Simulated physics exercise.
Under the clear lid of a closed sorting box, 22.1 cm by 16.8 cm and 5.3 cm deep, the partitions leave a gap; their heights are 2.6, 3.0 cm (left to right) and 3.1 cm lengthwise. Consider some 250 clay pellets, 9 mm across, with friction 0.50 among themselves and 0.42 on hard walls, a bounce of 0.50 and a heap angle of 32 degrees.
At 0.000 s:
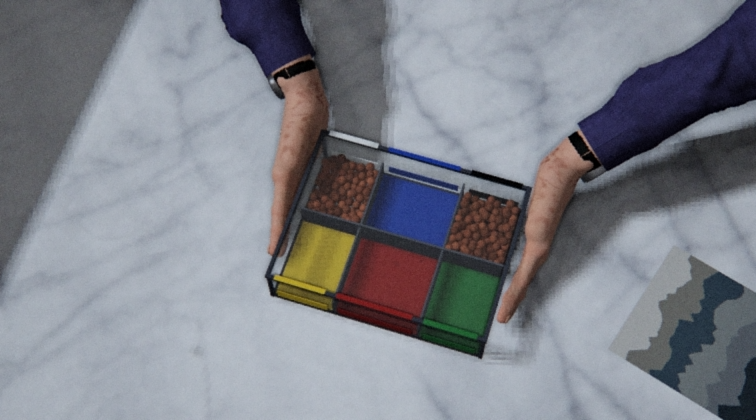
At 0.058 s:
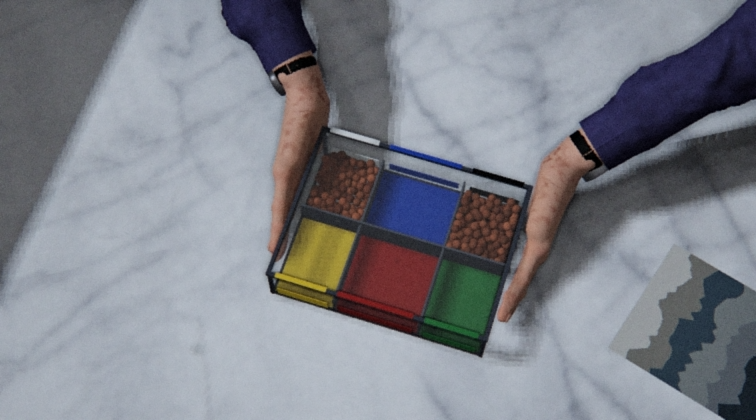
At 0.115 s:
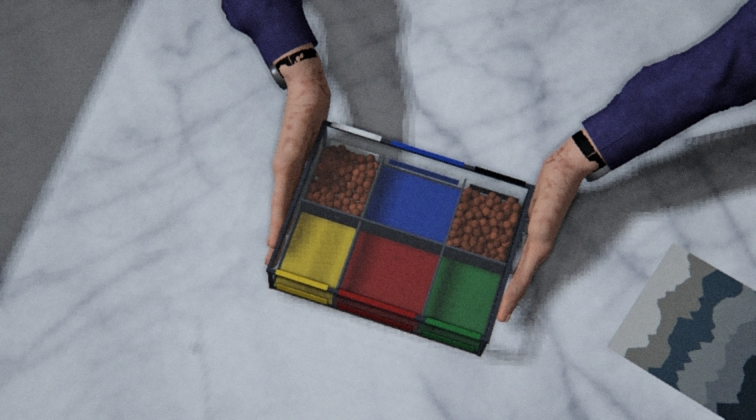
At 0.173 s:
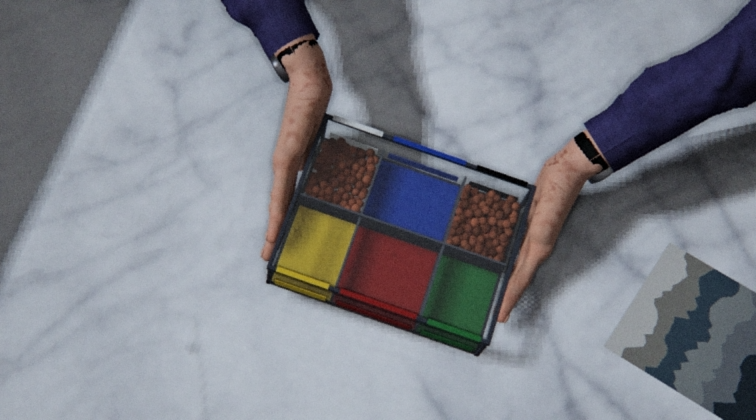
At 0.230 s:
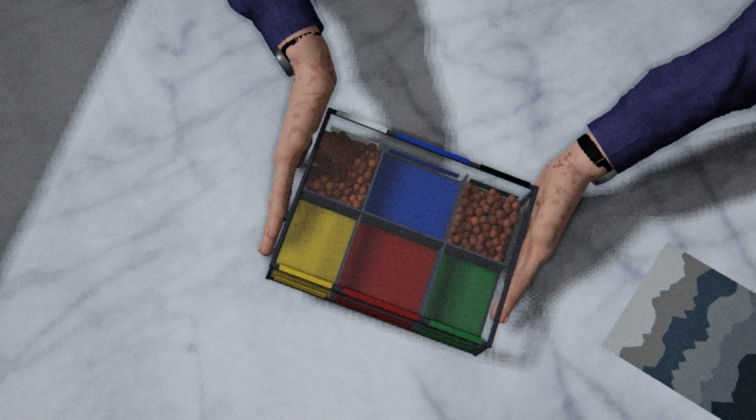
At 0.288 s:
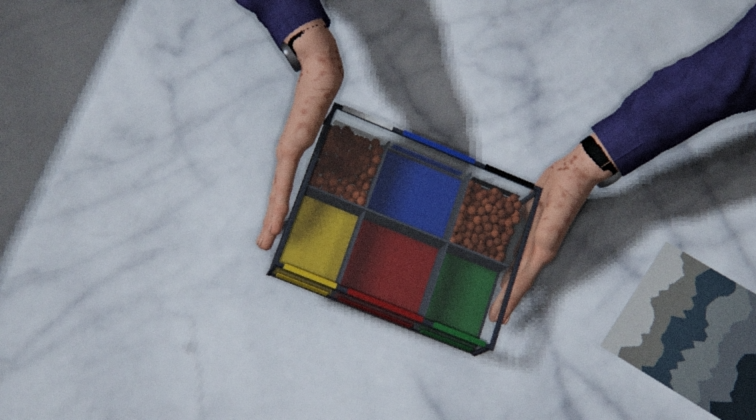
To begin with, two hands hold a clear-lidded sorting box nearly level over a marble surface, brown pellets filling the two back corner compartments beside blue, yellow, red and green sections. The hands then tilt the box gradually, its right front corner lowest, while the pellets stay in those same two compartments.
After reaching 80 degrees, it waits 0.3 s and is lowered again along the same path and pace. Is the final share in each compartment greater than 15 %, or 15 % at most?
Red: 15 % at most, blue: 15 % at most, green: Greater than 15 %, yellow: 15 % at most, white: Greater than 15 %, black: Greater than 15 %.
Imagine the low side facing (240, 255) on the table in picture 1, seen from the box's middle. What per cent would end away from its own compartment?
Near 30 percent, give or take.
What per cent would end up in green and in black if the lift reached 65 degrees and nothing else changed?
Green 10 %, black 50 %.
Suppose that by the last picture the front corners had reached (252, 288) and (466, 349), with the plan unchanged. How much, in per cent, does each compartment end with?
Per cent at the finish: Red 15, blue 0, green 10, yellow 20, white 30, black 30.
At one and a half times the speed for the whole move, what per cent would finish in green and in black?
Final split: Green = 25 %, black = 50 %.
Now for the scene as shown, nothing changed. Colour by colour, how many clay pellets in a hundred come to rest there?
Red 0; blue 0; green 30; yellow 0; white 20; black 45 (in a hundred).
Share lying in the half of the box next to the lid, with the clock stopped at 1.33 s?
About 30 %.
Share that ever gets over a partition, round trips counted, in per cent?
I'd say near 35 percent of them.
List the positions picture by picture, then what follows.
Box tilt 0 degrees, front corners at (270, 275) and (483, 338); white 50 %, black 50 %, in the first frame.
Box tilt 1 degrees, front corners at (270, 272) and (484, 337), in the second frame.
Box tilt 4 degrees, front corners at (271, 269) and (486, 338), lowest corner right front, in the third frame.
Box tilt 9 degrees, front corners at (272, 266) and (487, 341), lowest corner right front, in the fourth frame.
Box tilt 13 degrees, front corners at (274, 264) and (488, 343), lowest corner right front, in the fifth frame.
Box tilt 18 degrees, front corners at (279, 262) and (490, 345), lowest corner right front; white 50 %, black 50 %. Its pace works out near 75 degrees a second, in the sixth frame.
Then, at 1.33 s, tilt 80 degrees; red 5 %, blue 5 %, green 15 %, white 25 %, black 50 %.
After 2.03 s, tilt 40 degrees; green 30 %, white 20 %, black 45 %.
After 2.76 s, tilt 0 degrees; green 30 %, white 20 %, black 45 %.
By 3.4 s all is still; red 0 %, blue 0 %, green 30 %, yellow 0 %, white 20 %, black 45 %.
